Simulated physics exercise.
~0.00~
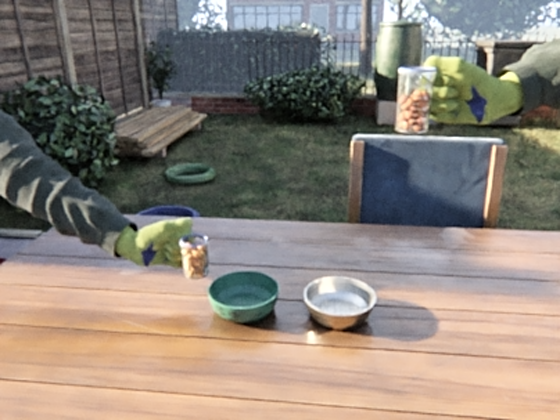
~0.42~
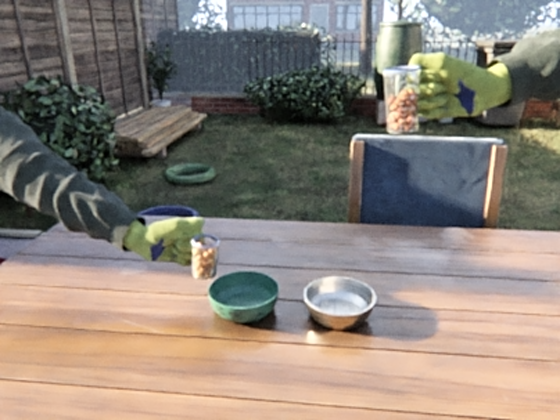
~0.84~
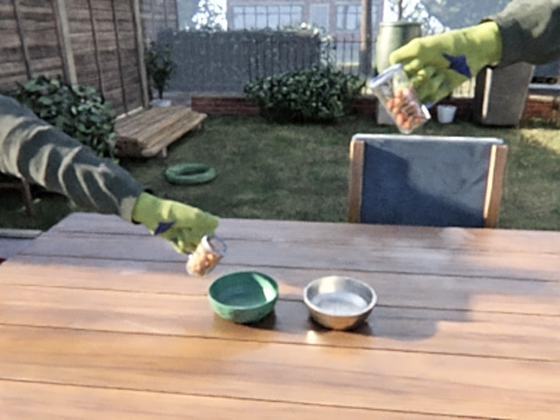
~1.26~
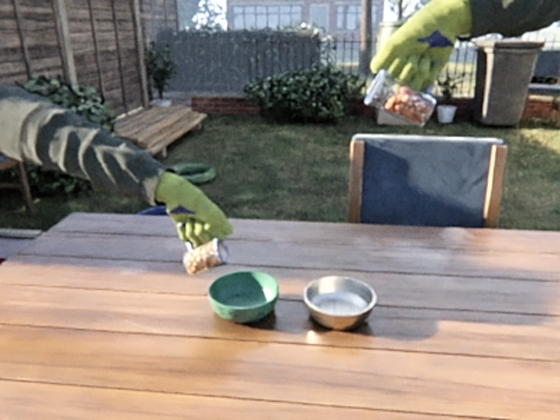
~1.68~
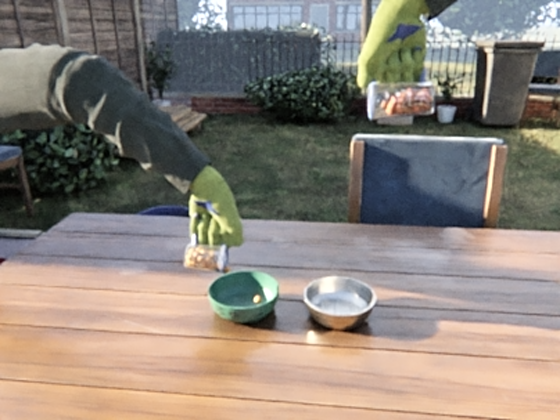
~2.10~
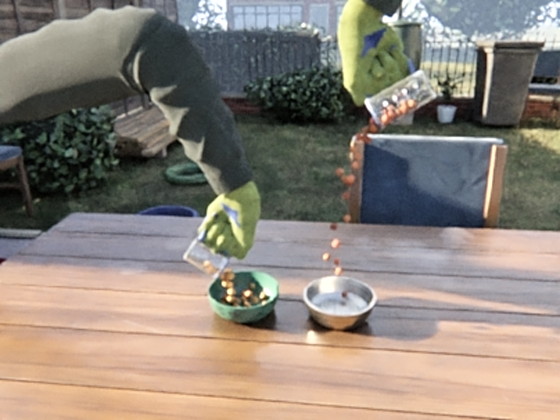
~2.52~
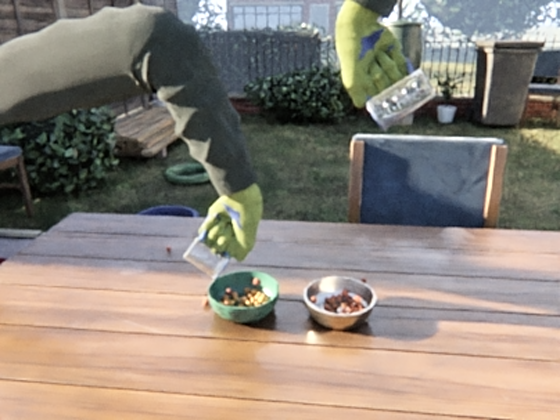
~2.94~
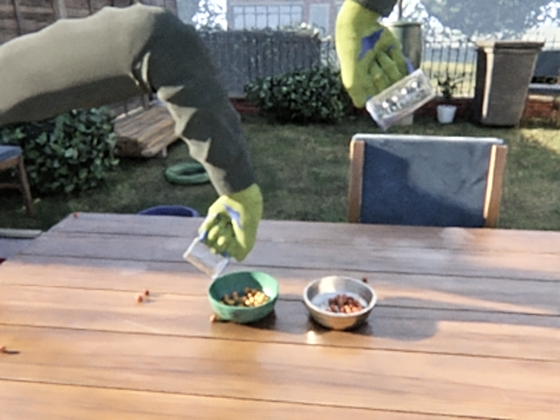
Two green-gloved hands tipped clear cups of small brown and orange pieces over two bowls on a wooden table, filling the green left bowl from low down, while the higher right cup's load fell into the metal bowl, with some pieces ending up outside.
